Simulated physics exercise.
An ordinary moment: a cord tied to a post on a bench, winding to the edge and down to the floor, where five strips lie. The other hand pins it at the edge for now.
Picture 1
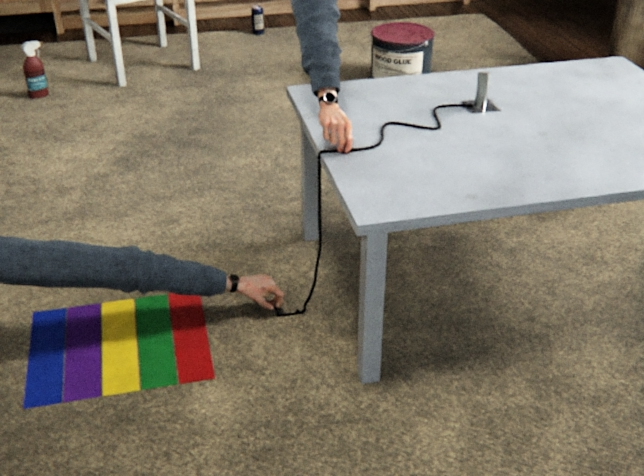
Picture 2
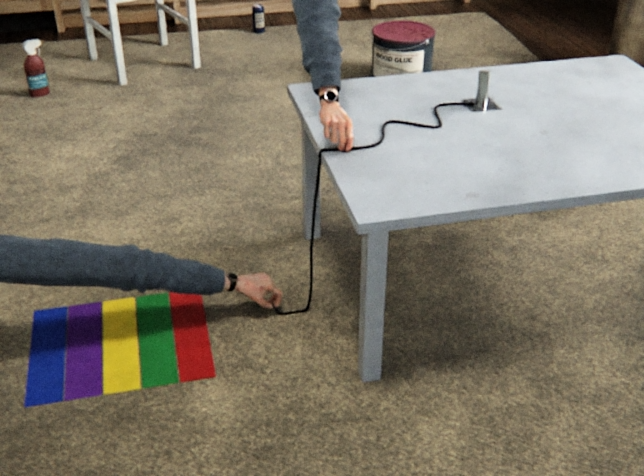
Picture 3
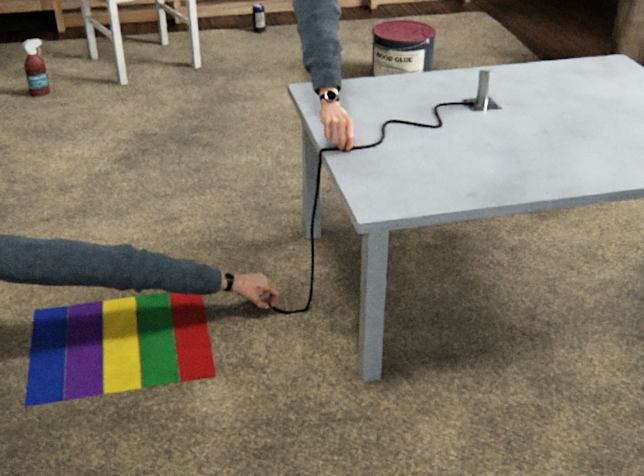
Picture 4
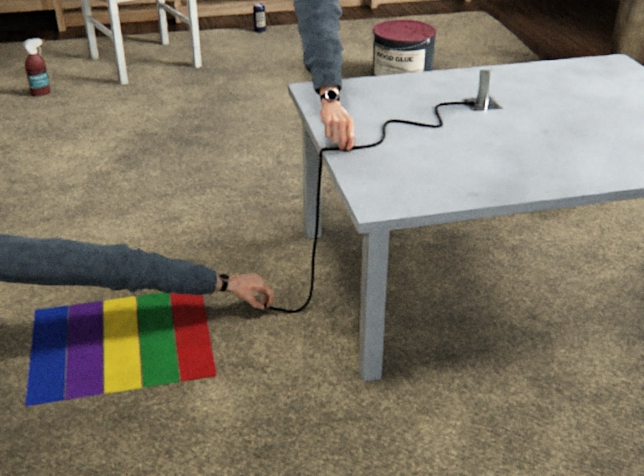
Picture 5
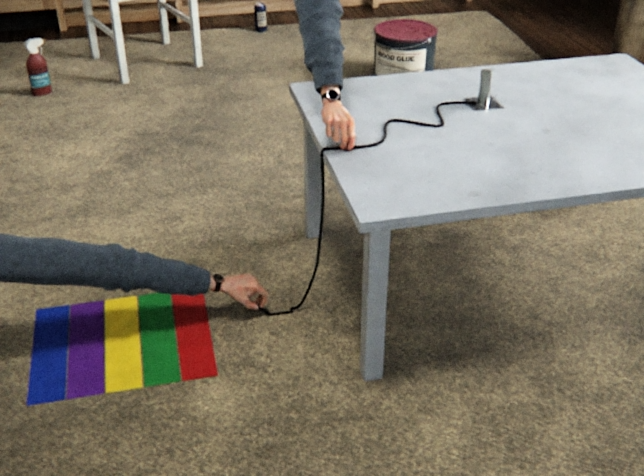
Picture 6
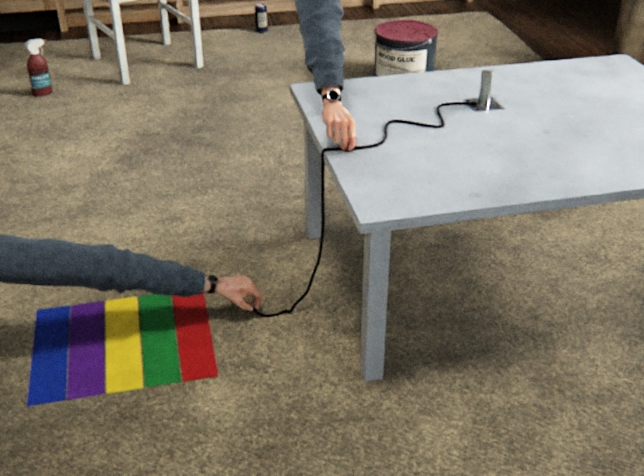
On a carpeted floor beside a pale grey table, one hand pins a black cord at the table's edge while another holds its lower end near five coloured strips. The lower hand slowly draws the end a short way left, toward the red strip, while the upper hand stays in place.
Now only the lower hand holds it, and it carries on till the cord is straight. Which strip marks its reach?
The end stops over the purple strip.
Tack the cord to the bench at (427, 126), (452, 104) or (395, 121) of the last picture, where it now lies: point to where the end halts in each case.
Try by try, around (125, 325), (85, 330) and (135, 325).
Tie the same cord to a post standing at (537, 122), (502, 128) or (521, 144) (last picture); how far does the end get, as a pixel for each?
Near (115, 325), (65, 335) and (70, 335).
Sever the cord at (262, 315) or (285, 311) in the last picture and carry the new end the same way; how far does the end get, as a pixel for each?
Near (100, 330) and (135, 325).
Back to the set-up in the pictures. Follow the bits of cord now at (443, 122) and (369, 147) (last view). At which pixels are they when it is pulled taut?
At (411, 120), then (302, 158).
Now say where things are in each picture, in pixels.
End (274, 306); red (195, 363); green (158, 369); yellow (121, 375); purple (83, 381); blue (44, 387), in the first picture.
End (273, 305); cord through (440, 105) (418, 125) (380, 142) (319, 168) (313, 233) (310, 295), in the second picture.
End (270, 305), in the third picture.
End (265, 306); cord through (441, 104) (419, 124) (381, 141) (320, 167) (317, 232) (310, 294), in the fourth picture.
End (259, 306), in the fifth picture.
End (254, 308); cord through (443, 105) (420, 125) (383, 142) (323, 167) (322, 232) (306, 293), in the sixth picture.
Early on, end near (137, 324); over yellow.
Midway, end near (101, 329); over purple.
At the end of the slack, end near (81, 332); over purple. It gets as far as the purple strip.
